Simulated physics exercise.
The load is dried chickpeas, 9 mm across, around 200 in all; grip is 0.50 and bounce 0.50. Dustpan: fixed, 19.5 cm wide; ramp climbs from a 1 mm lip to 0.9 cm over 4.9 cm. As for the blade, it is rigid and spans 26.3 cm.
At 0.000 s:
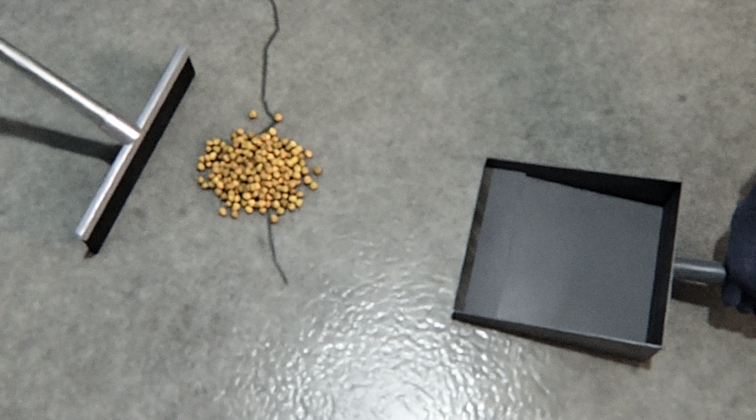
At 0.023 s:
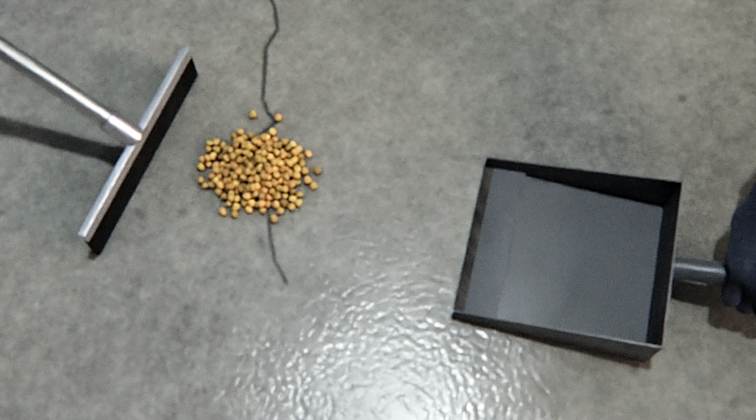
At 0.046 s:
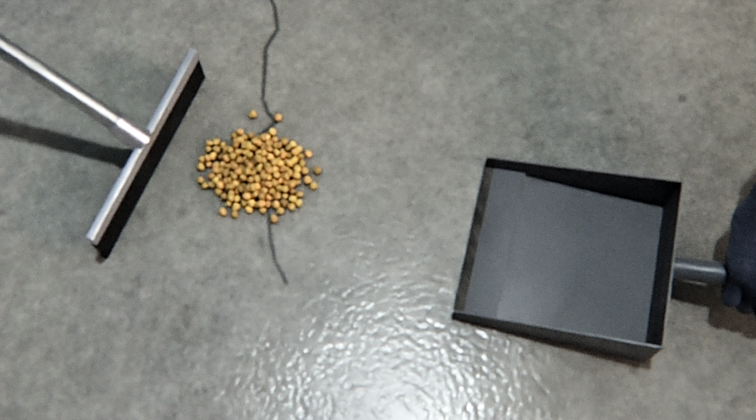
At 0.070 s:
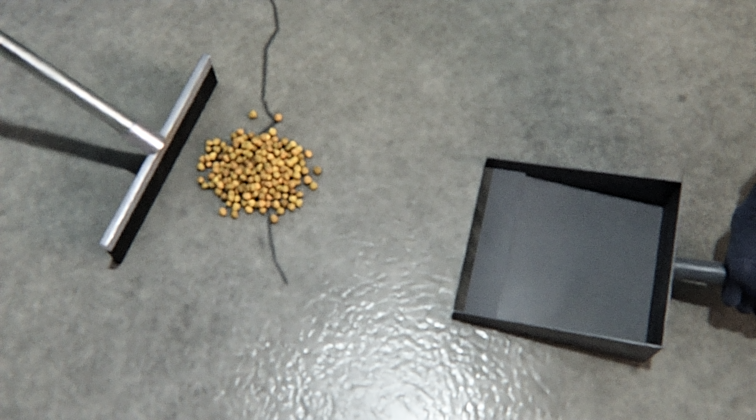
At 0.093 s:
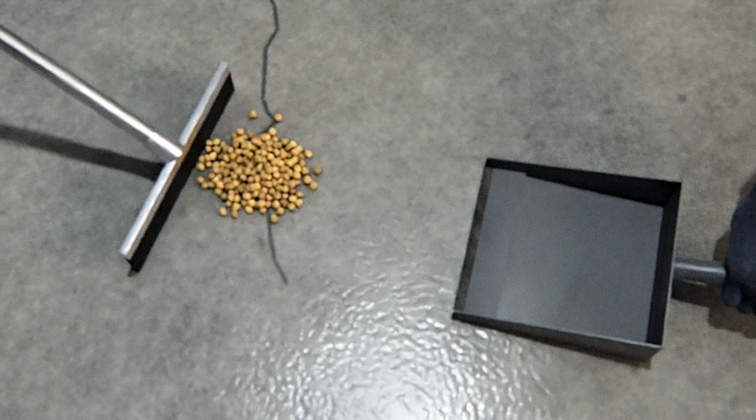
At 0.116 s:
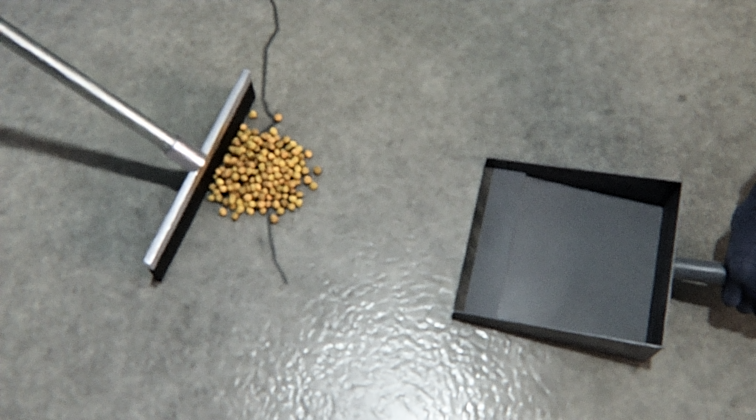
On a grey floor crossed by a thin dark line, a heap of dried chickpeas lies between a slanted blade on a metal pole and a dark dustpan. The blade slides rightward and slightly down, reaching the heap and pressing its left edge inward, while the dustpan stays still at right.
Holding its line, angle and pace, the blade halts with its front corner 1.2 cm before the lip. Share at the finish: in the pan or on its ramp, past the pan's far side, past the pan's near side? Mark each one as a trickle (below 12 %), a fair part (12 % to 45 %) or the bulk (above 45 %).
Pan: The bulk; far side: A trickle; near side: A fair part.
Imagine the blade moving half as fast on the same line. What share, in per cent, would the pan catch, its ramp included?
Then around 45 per cent.
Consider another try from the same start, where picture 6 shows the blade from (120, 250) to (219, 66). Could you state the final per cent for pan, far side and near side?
The pan gets 50, the far side 5 and the near side 10.
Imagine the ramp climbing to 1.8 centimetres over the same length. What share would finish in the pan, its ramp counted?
That would give something like 55 per cent.
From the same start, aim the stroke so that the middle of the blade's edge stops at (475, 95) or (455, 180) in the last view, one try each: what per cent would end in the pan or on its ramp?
Close to 25 and 55 in a hundred, in that order.
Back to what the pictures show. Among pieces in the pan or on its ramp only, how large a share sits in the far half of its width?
Roughly 30 in a hundred.
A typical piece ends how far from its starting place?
It works out to roughly 36 cm.
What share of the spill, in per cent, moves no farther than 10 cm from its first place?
It comes to near 0 percent.
Then, at 0.24 s, middle of the blade 16 cm from the lip; 0 % over the lip, far side 5 %, near side 5 %.
After 0.32 s, middle of the blade 6 cm from the lip; 0 % over the lip, far side 5 %, near side 15 %.
Then, at 0.54 s, middle of the blade 3 cm from the lip; 60 % over the lip, far side 5 %, near side 20 %.
In the end, at 1.3 s, pan 60 %, far side 5 %, near side 20 %, in front of the lip or behind the blade 15 %.
